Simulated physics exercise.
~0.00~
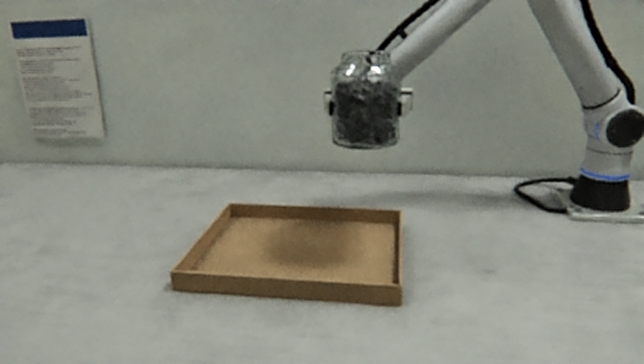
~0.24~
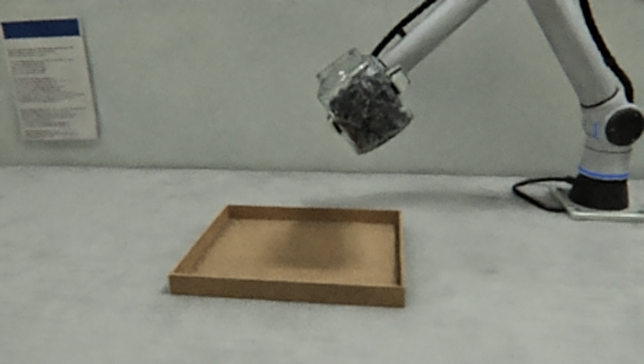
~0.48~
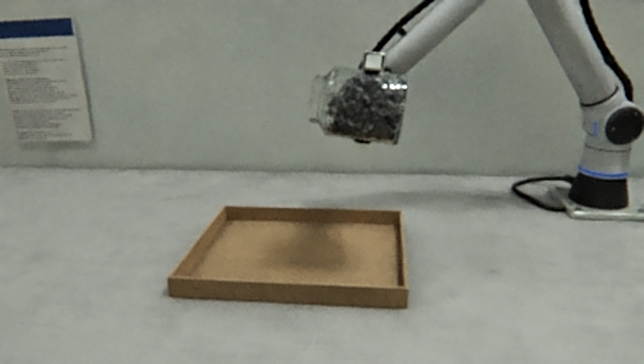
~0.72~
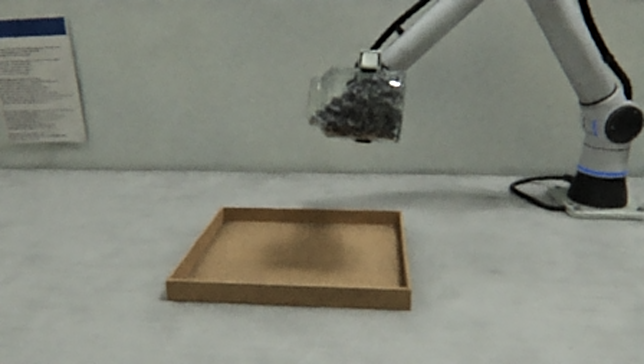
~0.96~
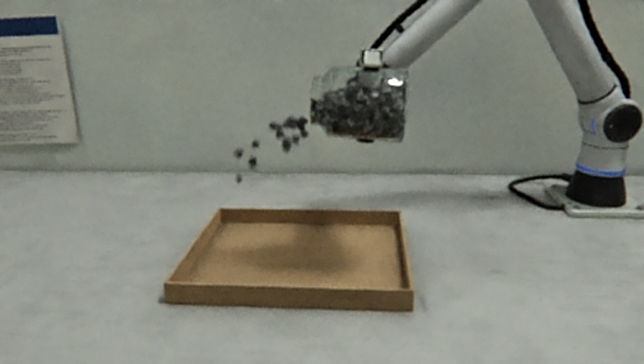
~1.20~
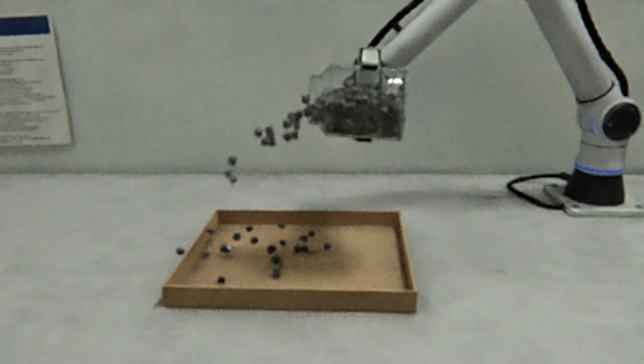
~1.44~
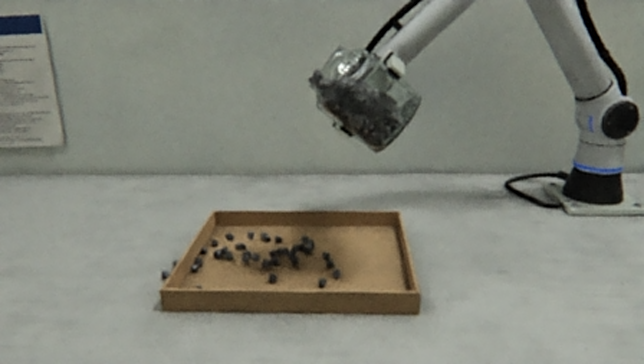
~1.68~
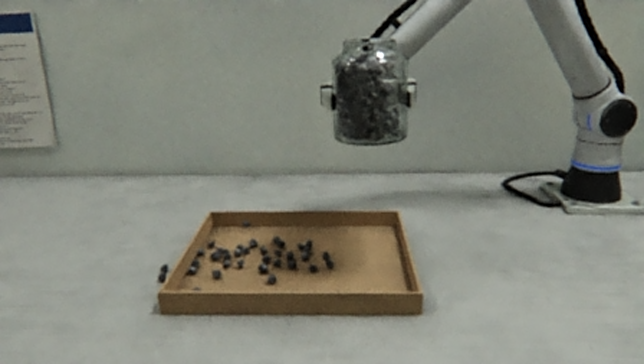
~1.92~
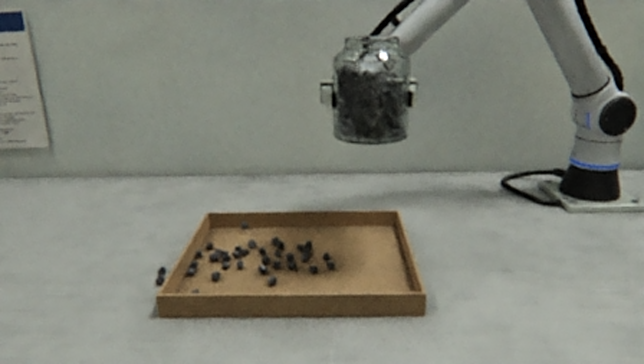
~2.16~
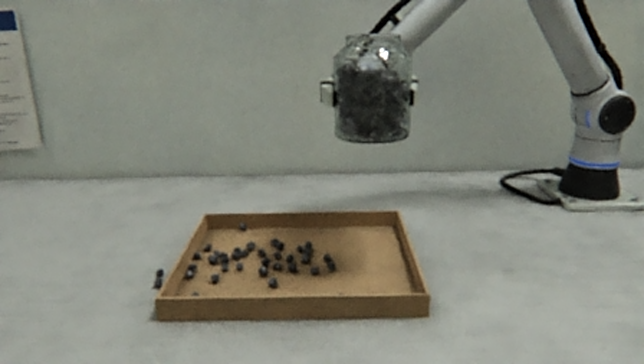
A robot arm tips a clear jar of small dark pebbles onto its side above a shallow tray, and some tumble out to the left. The arm then turns the jar upright, still mostly full, leaving pebbles scattered in the tray and a stray beside it.
